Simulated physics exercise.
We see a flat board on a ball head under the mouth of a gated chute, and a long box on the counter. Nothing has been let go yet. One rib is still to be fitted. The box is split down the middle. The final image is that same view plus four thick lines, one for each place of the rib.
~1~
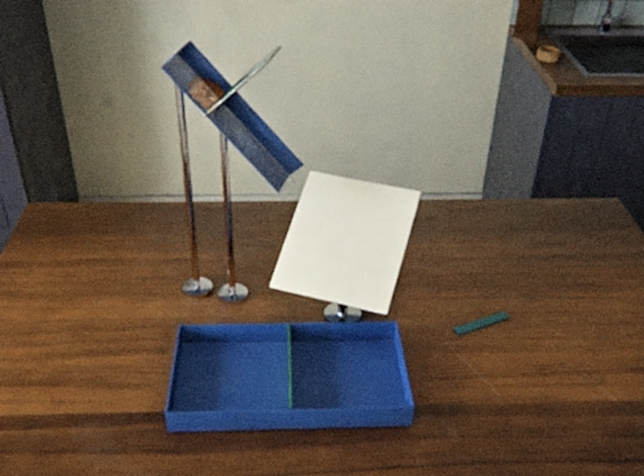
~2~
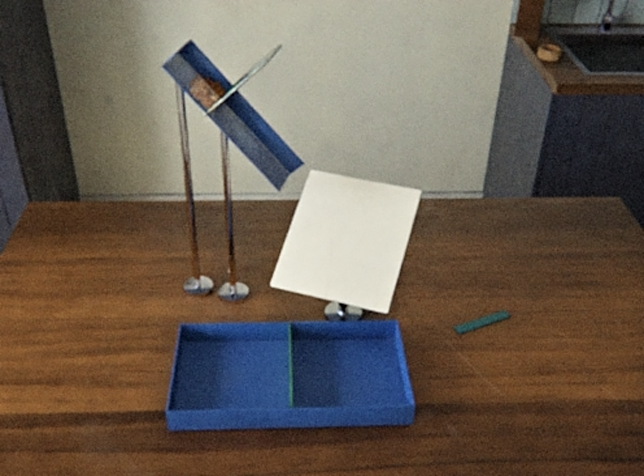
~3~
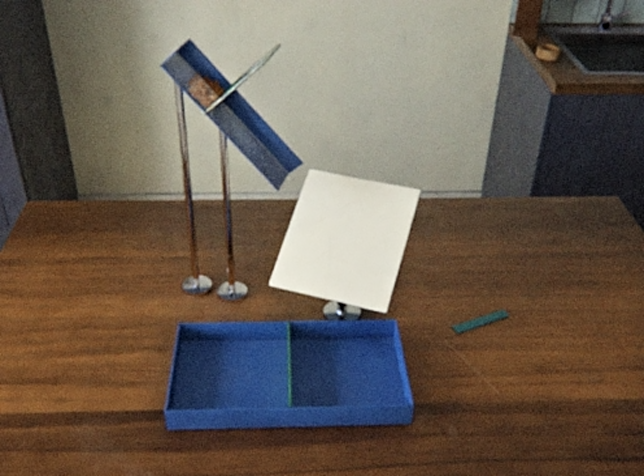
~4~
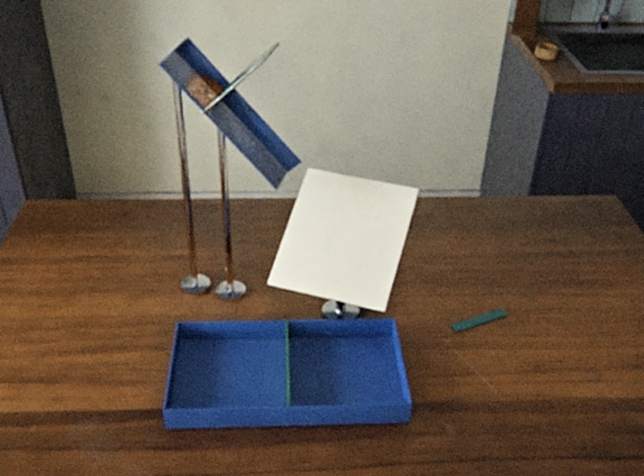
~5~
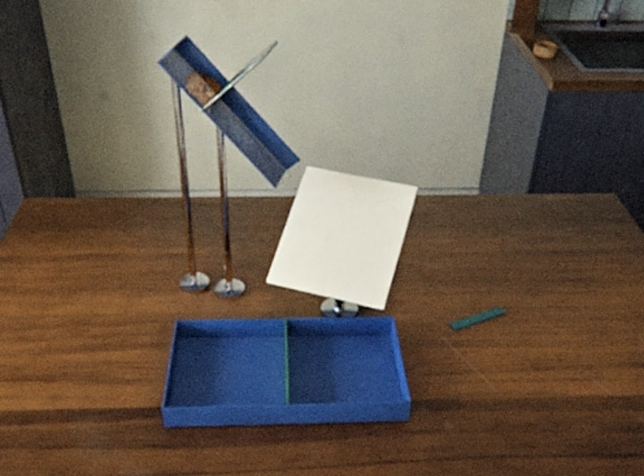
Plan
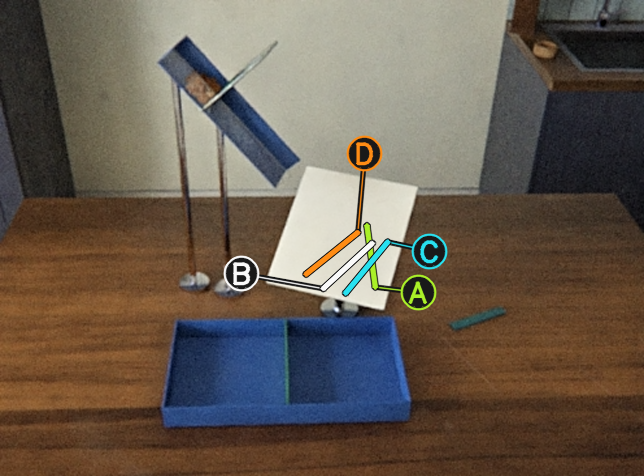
A blue chute stands above a tilted white board and a divided blue box, all still.
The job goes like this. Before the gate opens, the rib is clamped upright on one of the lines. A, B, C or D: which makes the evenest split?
Best: B.
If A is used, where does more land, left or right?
Right.
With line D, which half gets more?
More lands on the left.
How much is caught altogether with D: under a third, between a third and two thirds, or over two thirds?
Over two thirds.
On the marked copy, line A from (366, 225) to (375, 287); line B from (372, 243) to (323, 288); line C from (387, 241) to (345, 293); line D from (357, 232) to (305, 274).
If A is chosen, of what is caught, about a tenth in the left half, the larger part in the right.
If B is chosen, of what is caught, roughly half in the left half, roughly half in the right.
If C is chosen, of what is caught, about a tenth in the left half, almost all in the right.
If D is chosen, of what is caught, almost all in the left half, about a tenth in the right.
